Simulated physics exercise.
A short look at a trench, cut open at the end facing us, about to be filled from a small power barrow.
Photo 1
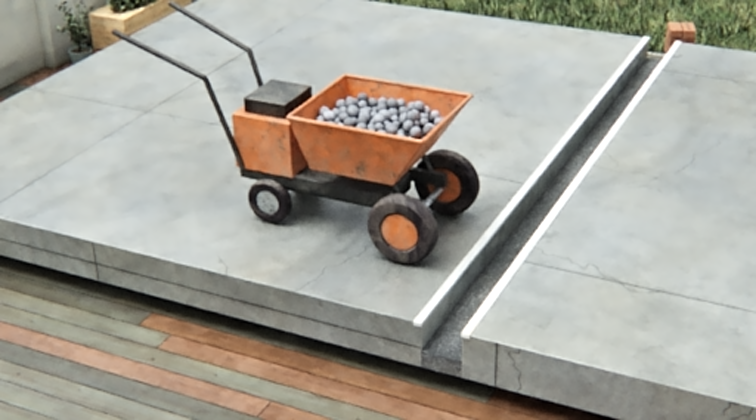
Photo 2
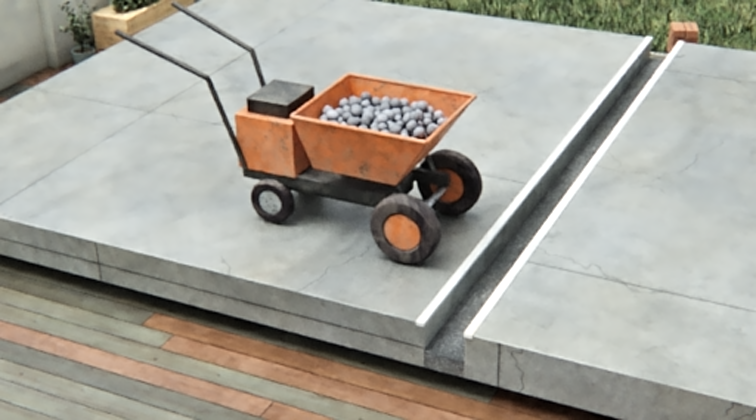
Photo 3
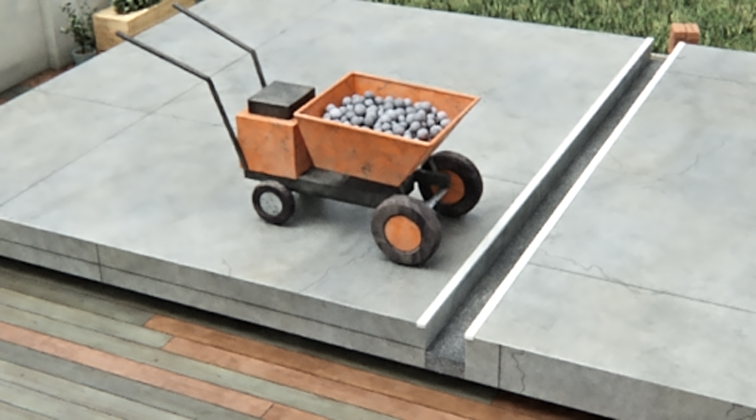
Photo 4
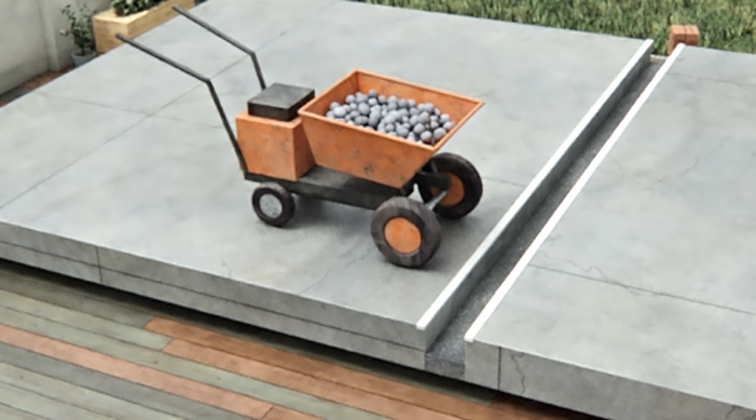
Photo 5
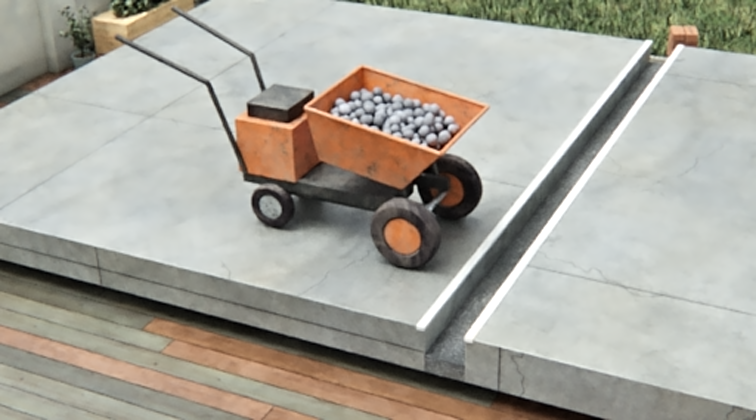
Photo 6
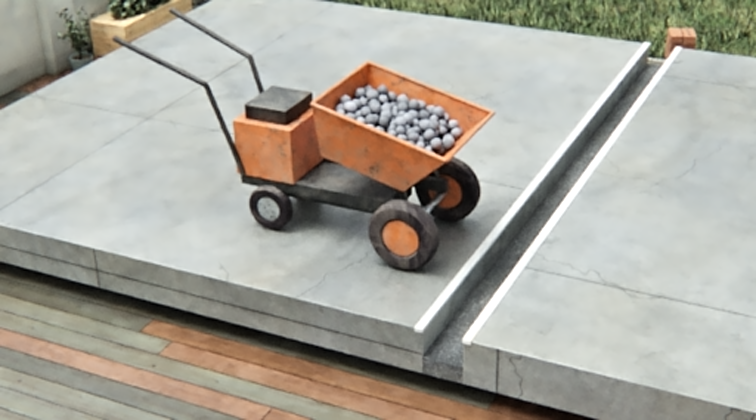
A large grey concrete slab, seen from above and at an angle, lies between wooden decking in front and grass behind, with a white-edged trench cut through it on the right. An orange and black power barrow with dark handles stands left of the trench, its skip heaped with round grey cobbles. The skip tilts slightly towards the right, its back edge rising, while the wheels stay almost still and the view barely shifts.
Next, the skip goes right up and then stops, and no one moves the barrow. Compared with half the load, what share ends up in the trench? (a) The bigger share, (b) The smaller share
(b) The smaller share.
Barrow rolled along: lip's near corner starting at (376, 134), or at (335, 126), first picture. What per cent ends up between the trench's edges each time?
The first gives close to 70 per cent and the second 40 per cent.
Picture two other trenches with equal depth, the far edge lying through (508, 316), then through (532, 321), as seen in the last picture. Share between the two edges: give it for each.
First case 40 %, second case 80 %.
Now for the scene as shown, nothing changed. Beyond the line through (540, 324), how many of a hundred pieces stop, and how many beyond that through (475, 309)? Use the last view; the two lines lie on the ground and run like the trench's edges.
Respectively 30 and 80 %.
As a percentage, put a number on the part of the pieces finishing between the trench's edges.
About 10 per cent.
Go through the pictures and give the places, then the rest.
Lip of the skip (422, 142), level; top of the load (365, 118), round cobbles; first edge of the trench (440, 294); far edge (487, 305), the trench under half as wide as the skip, and about as deep as wide, in the first frame.
Lip of the skip (426, 143), level; top of the load (369, 118), in the second frame.
Lip of the skip (430, 146), tipped barely; top of the load (372, 118), in the third frame.
Lip of the skip (435, 150), tipped barely; top of the load (376, 118), in the fourth frame.
Lip of the skip (441, 154), tipped a little; top of the load (364, 117), in the fifth frame.
Lip of the skip (446, 161), tipped a little; top of the load (369, 115); first edge of the trench (441, 300); far edge (488, 311), in the sixth frame.
Just after the last frame, skip tipped steeply; every one in the skip.
A moment on, skip tipped right over; the larger part in the skip; about a tenth beyond it; just a few falling.
Further on, skip tipped right over; roughly a quarter in the skip; just a few in or heaped over the trench; the larger part beyond it.
When it is over, skip tipped right over; about a tenth in the skip; about a tenth in or heaped over the trench; the larger part beyond it.
